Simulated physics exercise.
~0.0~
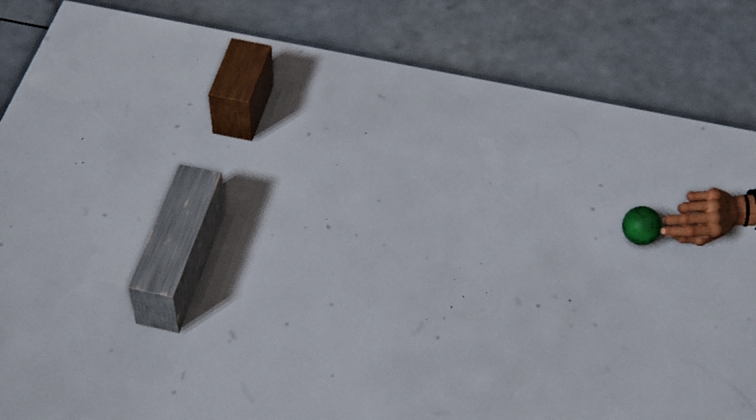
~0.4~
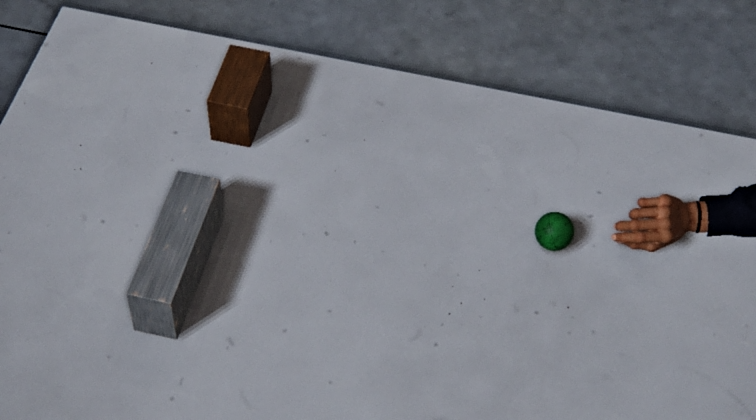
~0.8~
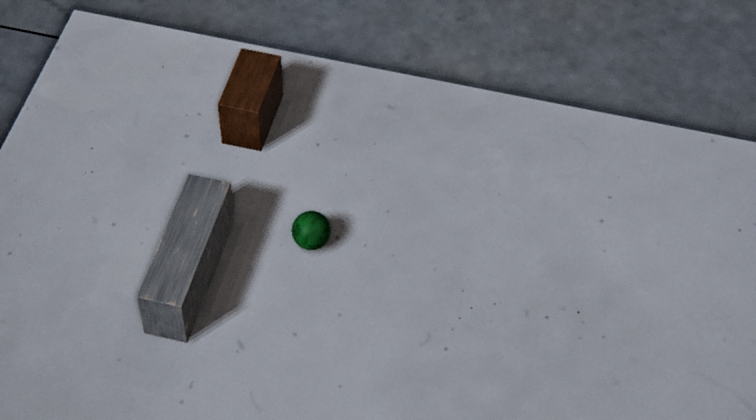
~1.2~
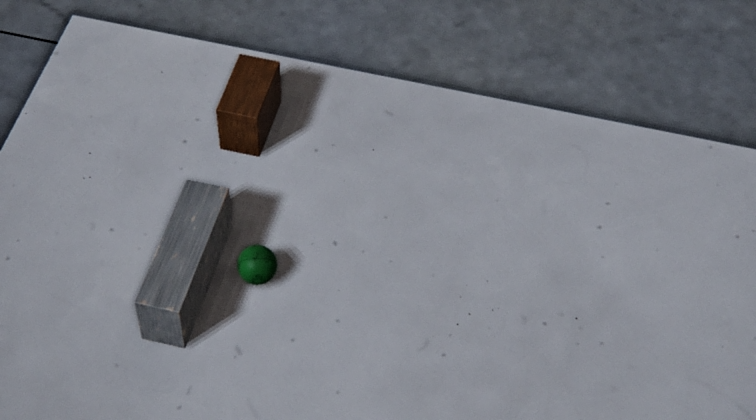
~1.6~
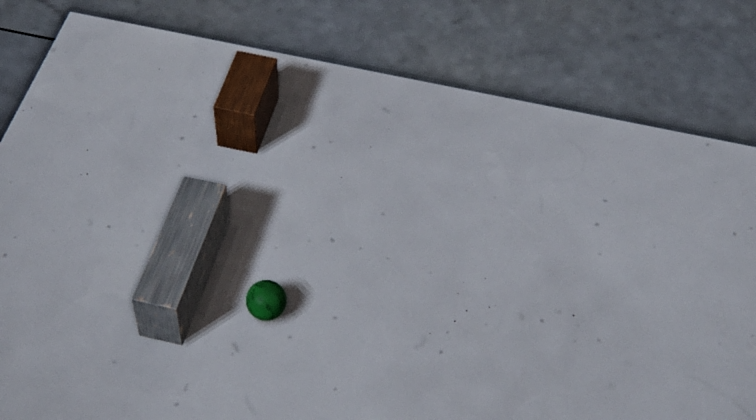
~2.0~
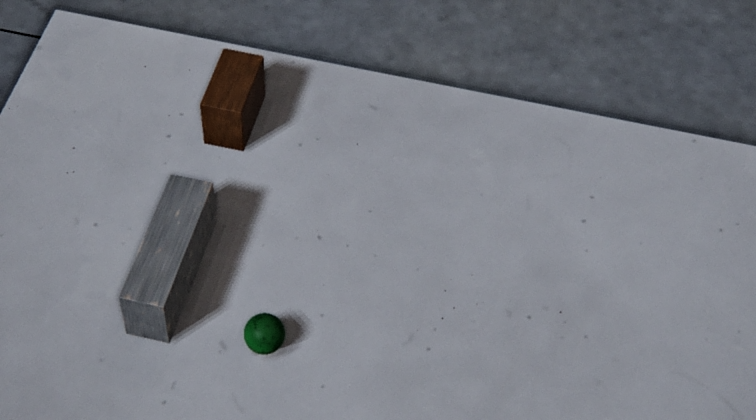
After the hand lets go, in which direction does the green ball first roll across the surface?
The green ball rolls to the left, away from the hand and towards the blocks.
